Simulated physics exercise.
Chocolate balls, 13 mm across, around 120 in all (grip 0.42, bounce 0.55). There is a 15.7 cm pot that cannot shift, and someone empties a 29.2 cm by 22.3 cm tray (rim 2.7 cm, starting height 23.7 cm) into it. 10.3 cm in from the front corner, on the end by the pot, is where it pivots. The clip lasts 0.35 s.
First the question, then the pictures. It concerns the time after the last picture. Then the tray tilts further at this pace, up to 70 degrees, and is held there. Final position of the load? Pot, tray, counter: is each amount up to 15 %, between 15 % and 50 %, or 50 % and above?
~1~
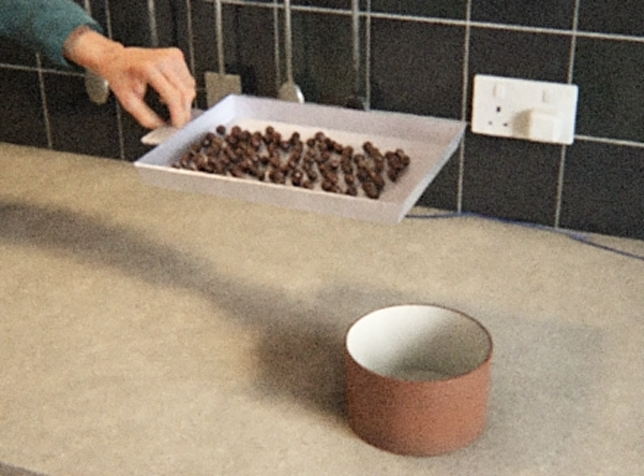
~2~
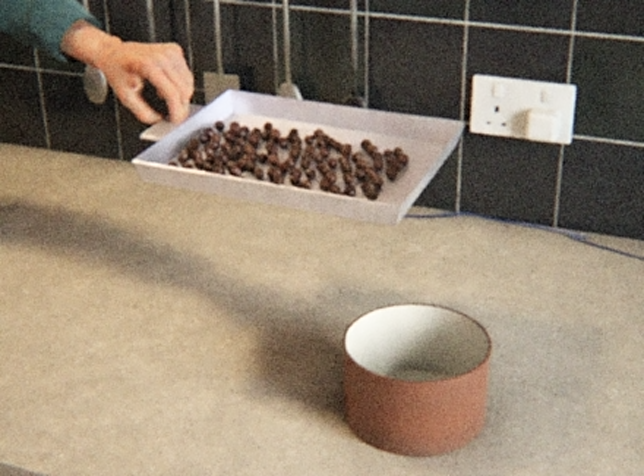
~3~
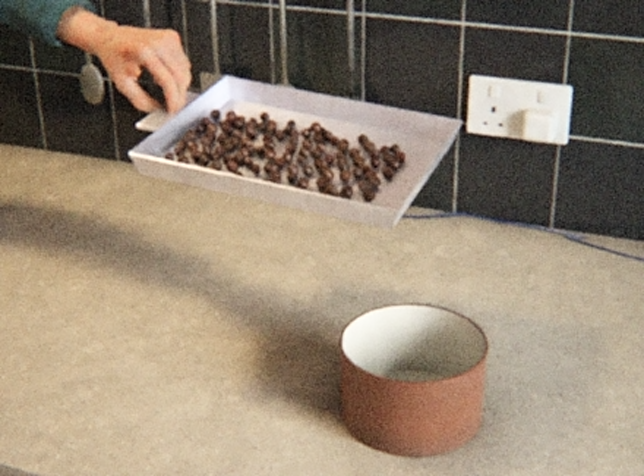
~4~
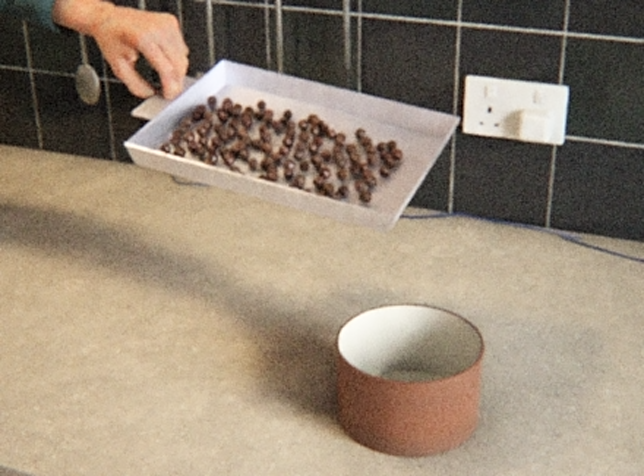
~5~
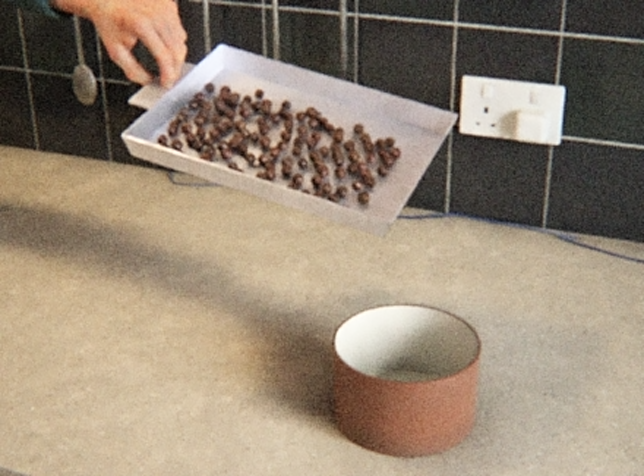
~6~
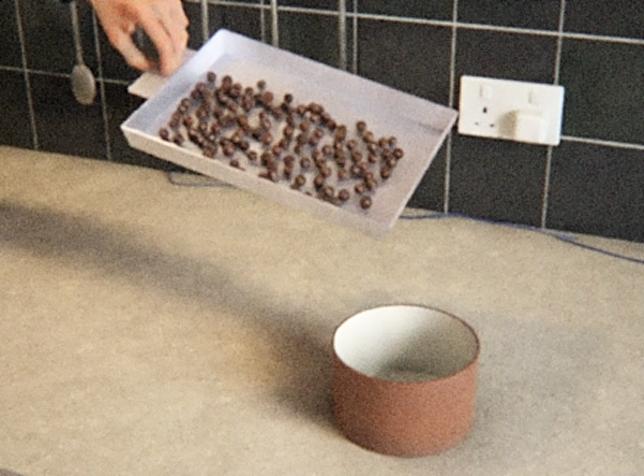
Pot: 50 % and above; tray: Between 15 % and 50 %; counter: Up to 15 %.
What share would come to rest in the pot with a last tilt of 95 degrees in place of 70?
That would give about 100 per cent.
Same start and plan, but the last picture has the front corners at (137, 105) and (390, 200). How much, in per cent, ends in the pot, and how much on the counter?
Per cent by place - pot 5, counter 30.
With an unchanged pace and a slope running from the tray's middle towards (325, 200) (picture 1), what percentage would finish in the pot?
The share comes to about 70 in a hundred.
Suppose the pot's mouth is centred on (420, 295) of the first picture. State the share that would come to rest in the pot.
Roughly 0 percent would end up there.
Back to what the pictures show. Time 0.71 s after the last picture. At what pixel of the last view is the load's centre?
Load centre est.: (346, 184) px.
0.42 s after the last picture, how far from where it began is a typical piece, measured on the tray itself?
9 cm.
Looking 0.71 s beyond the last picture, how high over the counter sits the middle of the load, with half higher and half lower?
Roughly 26 cm.
Then, 0.42 s after the last picture, tilt 42 degrees; the tray holds 100 %, the pot 0 %.
Then, 0.71 s after the last picture, tilt 60 degrees; the tray holds 100 %, the pot 0 %.
Then, 1.09 s after the last picture, tilt 70 degrees; the tray holds 95 %, the pot 5 %.
In the end, pot 75 %, tray 25 %, counter 0 %.
